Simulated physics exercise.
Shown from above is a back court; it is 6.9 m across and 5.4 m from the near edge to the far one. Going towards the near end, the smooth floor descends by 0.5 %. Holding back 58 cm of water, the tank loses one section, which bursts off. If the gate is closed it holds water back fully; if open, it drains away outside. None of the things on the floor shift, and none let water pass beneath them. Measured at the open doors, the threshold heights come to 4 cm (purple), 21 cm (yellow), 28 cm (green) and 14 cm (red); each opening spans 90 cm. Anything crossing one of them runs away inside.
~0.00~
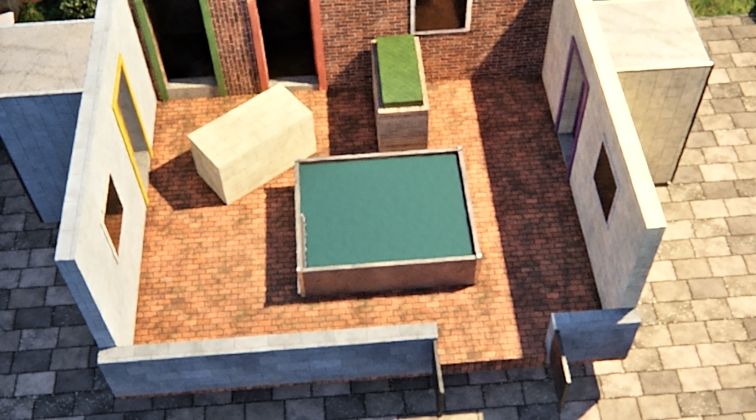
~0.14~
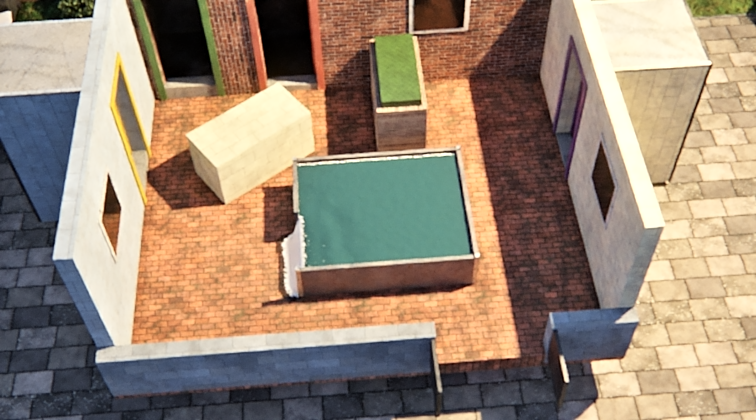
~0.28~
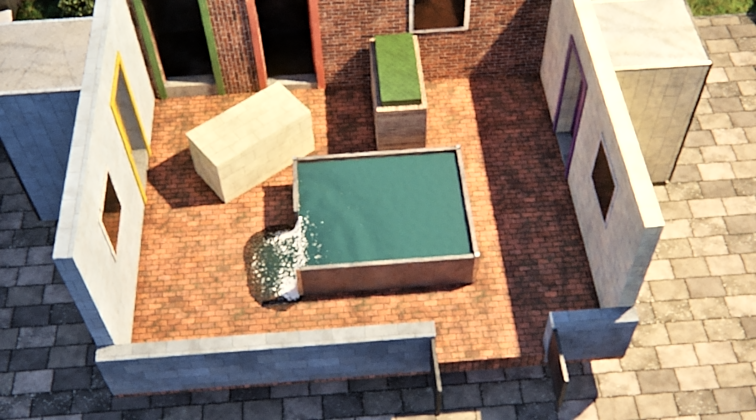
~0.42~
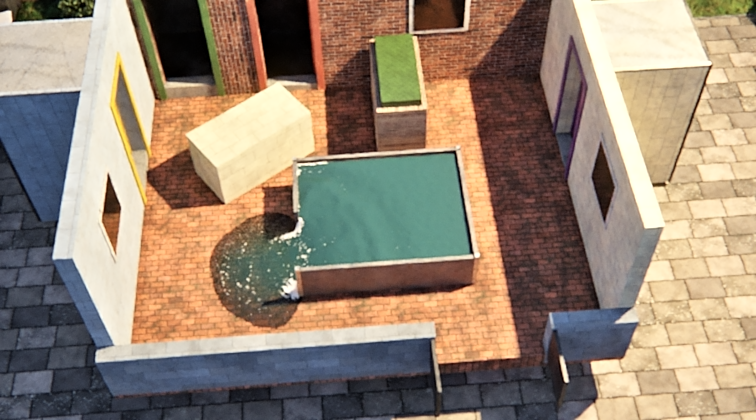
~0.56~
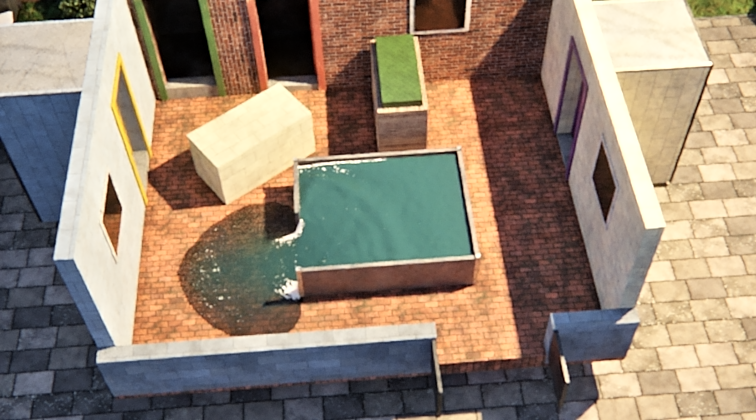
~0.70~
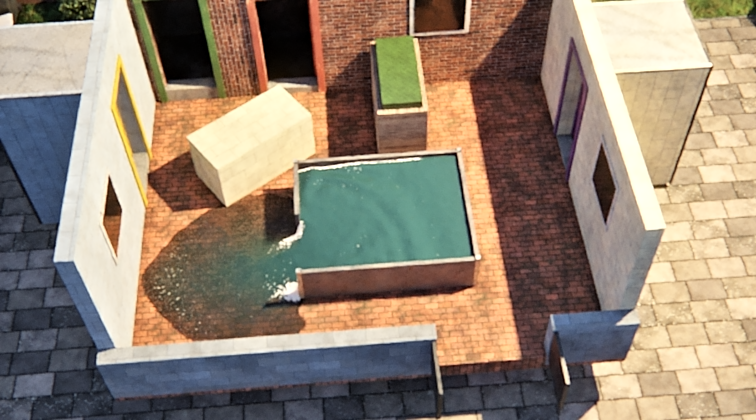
In a brick-floored back court seen from above, a rectangular tank of green water stands still beside a pale block. A section at its left side bursts off, and white, foaming water pours through the gap. The water then fans out leftward across the bricks in a widening, dark, rounded sheet.
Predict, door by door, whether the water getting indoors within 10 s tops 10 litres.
Prediction: At the purple door it falls short; at the yellow door it falls short; at the green door it falls short; at the red door it falls short.
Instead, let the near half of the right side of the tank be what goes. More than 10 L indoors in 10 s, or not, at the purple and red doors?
Purple goes beyond, red stays inside, judged against that limit.
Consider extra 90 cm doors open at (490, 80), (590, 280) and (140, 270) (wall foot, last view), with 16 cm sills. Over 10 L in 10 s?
In sequence the answers are less than that, less than that and more than that.
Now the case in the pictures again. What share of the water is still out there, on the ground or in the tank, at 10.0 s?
It comes to near 98 per cent.
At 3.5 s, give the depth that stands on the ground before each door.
Depths: Purple door 0 cm, yellow door 13 cm, green door 19 cm, red door 1 cm.
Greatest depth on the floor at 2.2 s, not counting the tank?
Depth max: Approx. 40 cm.
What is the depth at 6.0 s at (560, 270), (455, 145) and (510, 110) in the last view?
Depths in turn: Roughly 2, 0 and 0 centimetres.
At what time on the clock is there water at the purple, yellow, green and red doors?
Doors: Purple 8.5 s / yellow 1.5 s / green 2.6 s / red 3.6 s.
After 1.4 s water covers 25 % of the floor and is deepest (40 cm) near (130, 374); purple door not reached, yellow door not reached, green door not reached, red door not reached.
After 2.2 s water covers 30 % of the floor and is deepest (40 cm) near (130, 374); purple door not reached, yellow door 12 cm at the sill, 0 L in, green door not reached, red door not reached.
After 3.5 s water covers 35 % of the floor and is deepest (26 cm) near (130, 374); purple door not reached, yellow door 13 cm at the sill, 0 L in, green door 19 cm at the sill, 0 L in, red door not reached.
After 6.0 s water covers 65 % of the floor and is deepest (22 cm) near (154, 124); purple door not reached, yellow door 16 cm at the sill, 0 L in, green door 19 cm at the sill, 0 L in, red door 9 cm at the sill, 0 L in.
After 10.0 s water covers 90 % of the floor and is deepest (18 cm) near (232, 366); purple door 8 cm at the sill, 4 L in, yellow door 14 cm at the sill, 0 L in, green door 14 cm at the sill, 0 L in, red door 10 cm at the sill, 0 L in.
